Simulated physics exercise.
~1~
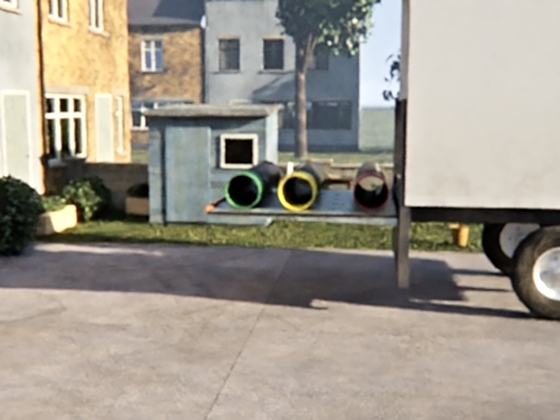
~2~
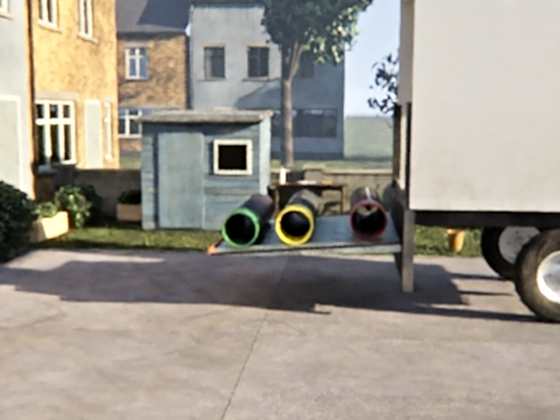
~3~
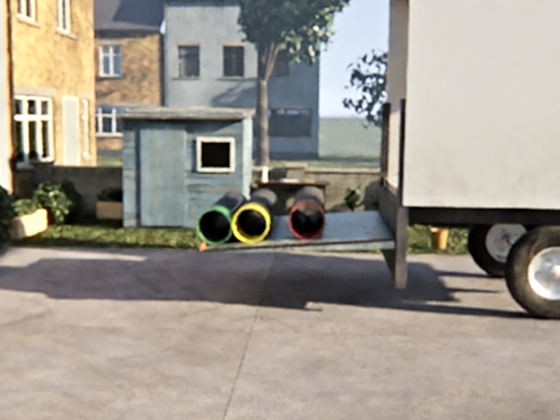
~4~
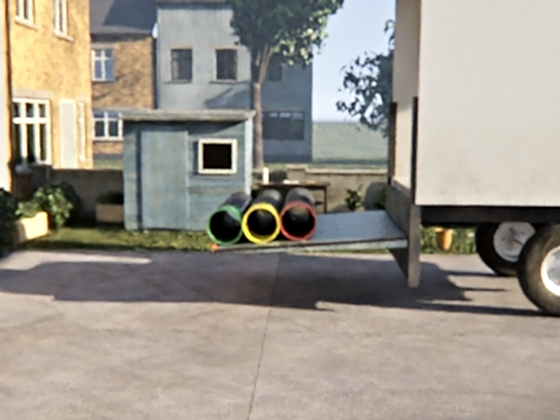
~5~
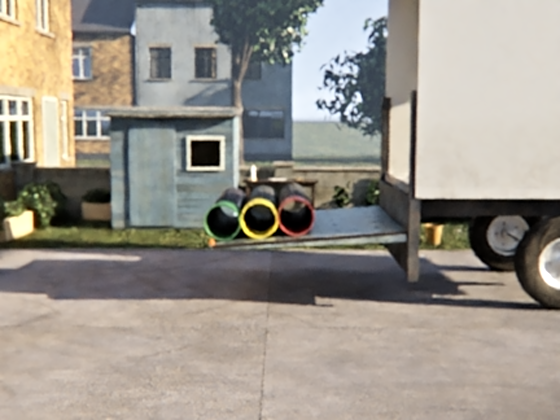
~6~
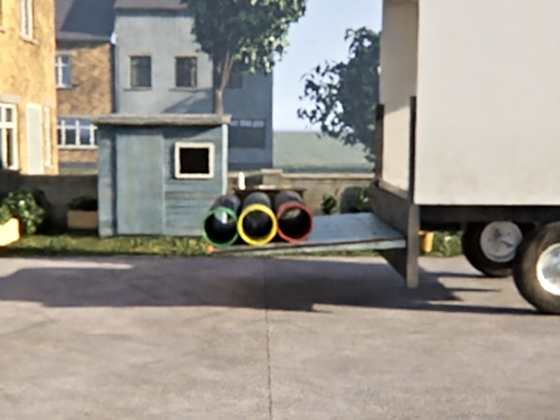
Three dark, hollow pipes with green, yellow and red rims lie end-on across the raised tail-lift of a pale lorry at the right. The view is from the side across a paved yard, drifting slightly, with a blue-grey shed, a hedge, trees and houses behind. The plate sinks and tips down towards its outer left edge, and the pipes roll left. Green and yellow gather near the low edge while red, starting farther back, rolls down after them. Red closes up against yellow, and all three rest side by side on the sloping plate, none having gone over.
